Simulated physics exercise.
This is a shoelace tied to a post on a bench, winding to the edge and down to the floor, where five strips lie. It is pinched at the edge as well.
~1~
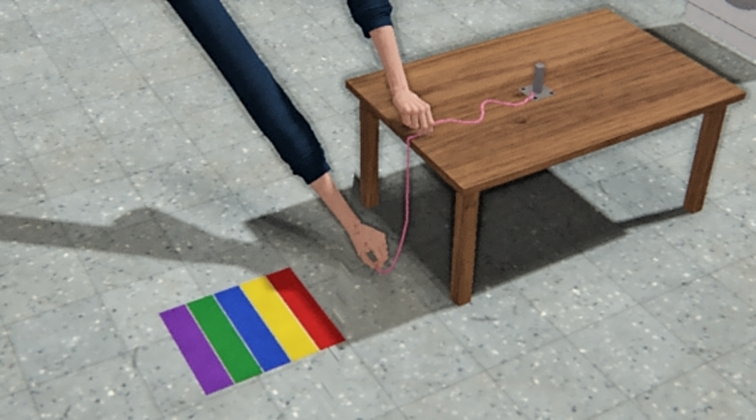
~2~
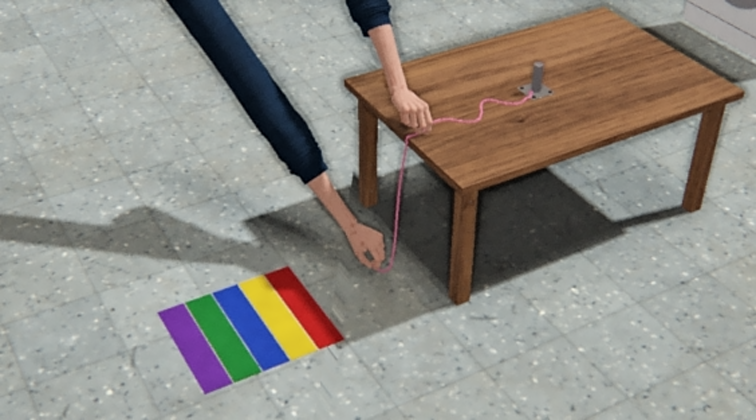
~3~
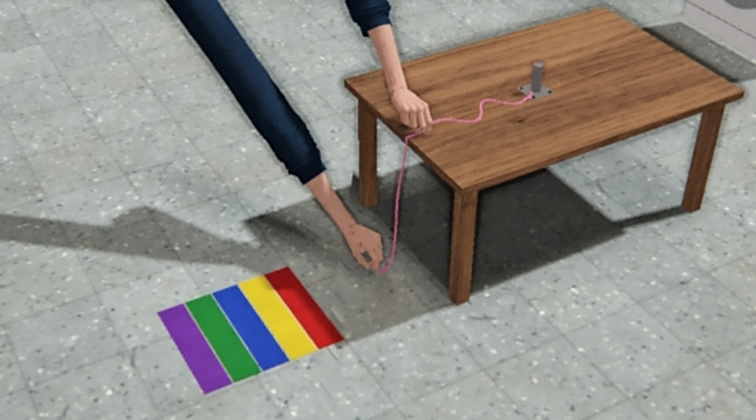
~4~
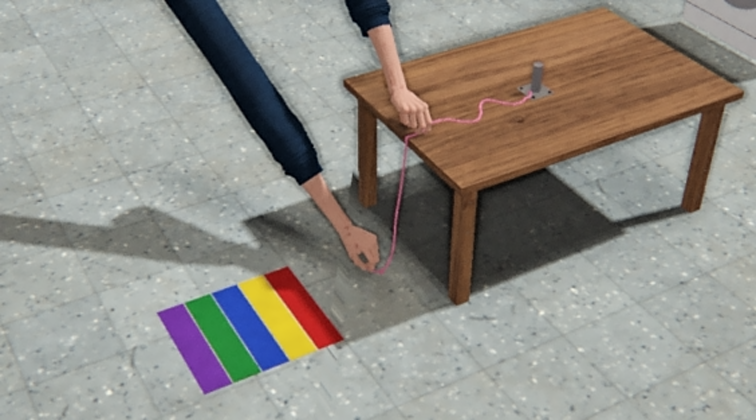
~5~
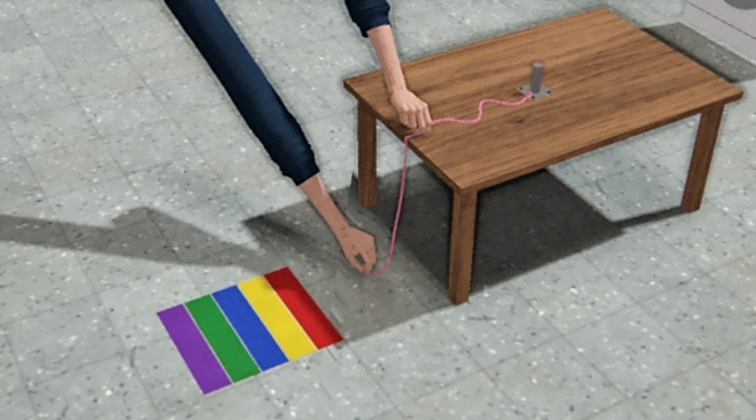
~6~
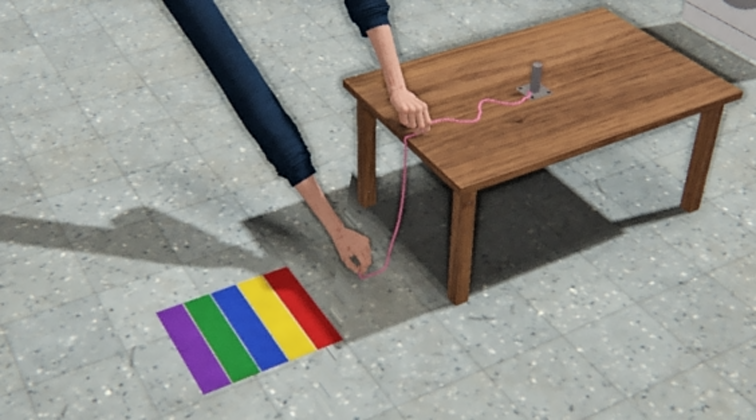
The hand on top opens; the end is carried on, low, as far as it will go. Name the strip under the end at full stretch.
It gets as far as the blue strip.
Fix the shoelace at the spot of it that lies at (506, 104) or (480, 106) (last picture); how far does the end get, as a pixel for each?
In that order: (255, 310) and (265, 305).
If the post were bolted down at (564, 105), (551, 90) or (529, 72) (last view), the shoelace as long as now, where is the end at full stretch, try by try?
About (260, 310), (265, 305) and (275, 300).
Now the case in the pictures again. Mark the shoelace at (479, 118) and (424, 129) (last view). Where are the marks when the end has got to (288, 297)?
About (452, 119), and the other about (404, 148).
Soon after, end near (288, 297); over red.
Then, end near (261, 307); over yellow.
At full stretch, end near (245, 313); over blue. The blue one.
